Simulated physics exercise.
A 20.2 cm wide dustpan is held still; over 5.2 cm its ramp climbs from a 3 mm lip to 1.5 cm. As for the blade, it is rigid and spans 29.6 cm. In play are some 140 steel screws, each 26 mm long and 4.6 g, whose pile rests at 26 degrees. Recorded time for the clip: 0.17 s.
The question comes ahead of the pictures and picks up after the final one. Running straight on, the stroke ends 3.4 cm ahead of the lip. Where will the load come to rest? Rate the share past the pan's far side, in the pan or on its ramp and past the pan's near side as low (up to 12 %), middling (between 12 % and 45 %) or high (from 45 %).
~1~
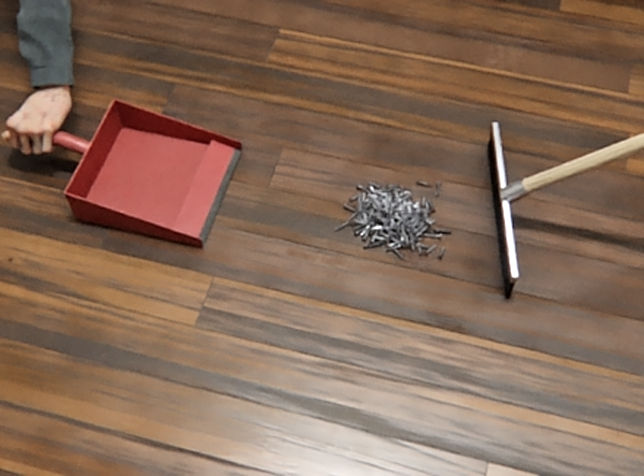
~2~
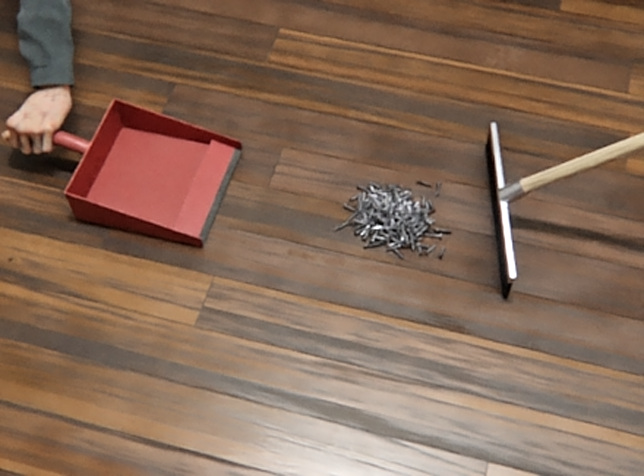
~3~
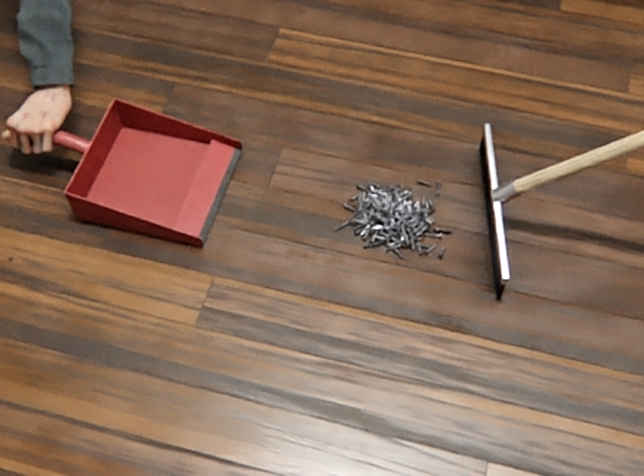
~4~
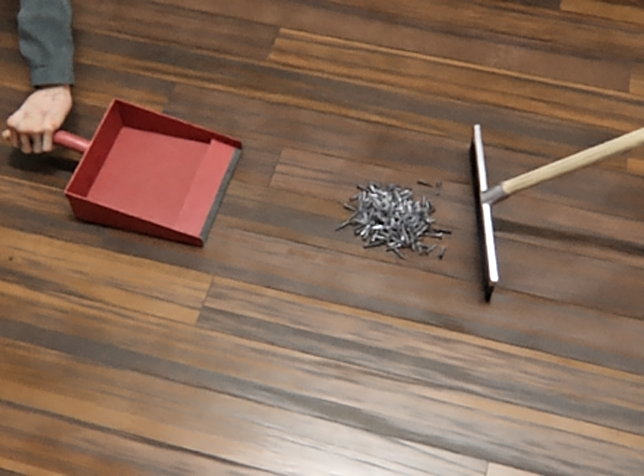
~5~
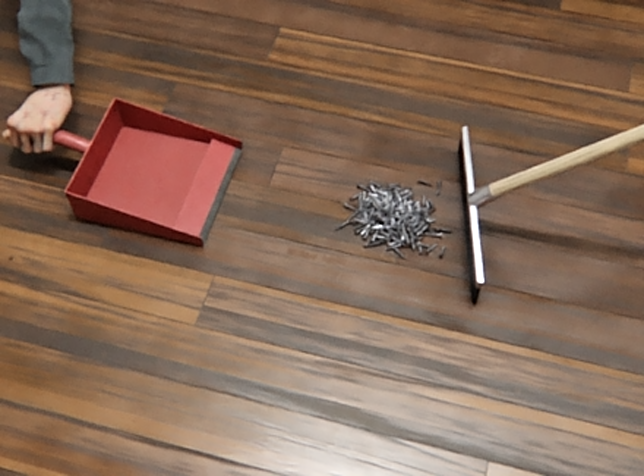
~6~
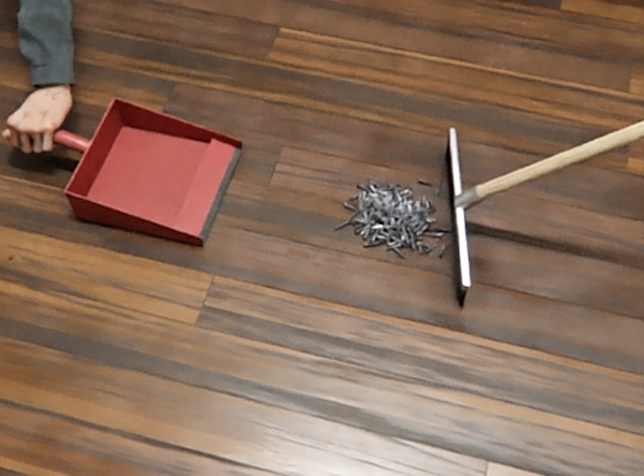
Shares - past the pan's far side: Low; in the pan or on its ramp: Low; past the pan's near side: Middling.
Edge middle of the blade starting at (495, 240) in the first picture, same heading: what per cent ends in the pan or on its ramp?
Estimate: Near 5 %.
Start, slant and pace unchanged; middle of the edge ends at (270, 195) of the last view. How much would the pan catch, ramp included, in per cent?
About 5 per cent.
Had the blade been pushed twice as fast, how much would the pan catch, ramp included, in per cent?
Then roughly 30 per cent.
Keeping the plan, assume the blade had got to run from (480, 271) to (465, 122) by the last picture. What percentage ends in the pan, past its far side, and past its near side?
Pan 0; far 0; near 0.
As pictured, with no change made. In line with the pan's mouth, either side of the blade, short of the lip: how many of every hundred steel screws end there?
I'd estimate close to 60 per cent.
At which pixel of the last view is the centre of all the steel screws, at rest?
Approximately (221, 231) in the last view.
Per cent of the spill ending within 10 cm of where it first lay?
About 0 %.
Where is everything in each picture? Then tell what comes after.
The first picture shows blade from (514, 279) to (494, 129), moved 0.0 cm, 0 of the pieces shifted so far; middle of the pieces at (394, 216); pan at (150, 181).
The second picture shows blade from (511, 279) to (492, 129), moved 0.4 cm, 0 of the pieces shifted so far; middle of the pieces at (394, 216).
The third picture shows blade from (504, 280) to (486, 130), moved 1.4 cm, 0 of the pieces shifted so far; middle of the pieces at (394, 216).
The fourth picture shows blade from (493, 282) to (476, 131), moved 3.2 cm, 0 of the pieces shifted so far; middle of the pieces at (394, 216).
The fifth picture shows blade from (479, 284) to (464, 133), moved 5.3 cm, 0 of the pieces shifted so far; middle of the pieces at (395, 216).
The sixth picture shows blade from (465, 286) to (452, 135), moved 7.5 cm, 0 of the pieces shifted so far; middle of the pieces at (395, 215); pan at (150, 180).
Then, 0.27 s after the last picture, middle of the blade 23 cm from the lip; 0 % over the lip, far side 0 %, near side 0 %.
Then, 0.45 s after the last picture, middle of the blade 13 cm from the lip; 0 % over the lip, far side 0 %, near side 20 %.
Then, 0.75 s after the last picture, middle of the blade 7 cm from the lip; 5 % over the lip, far side 0 %, near side 35 %.
In the end, far side 0 %, pan 5 %, near side 35 %, in front of the lip or behind the blade 60 %.
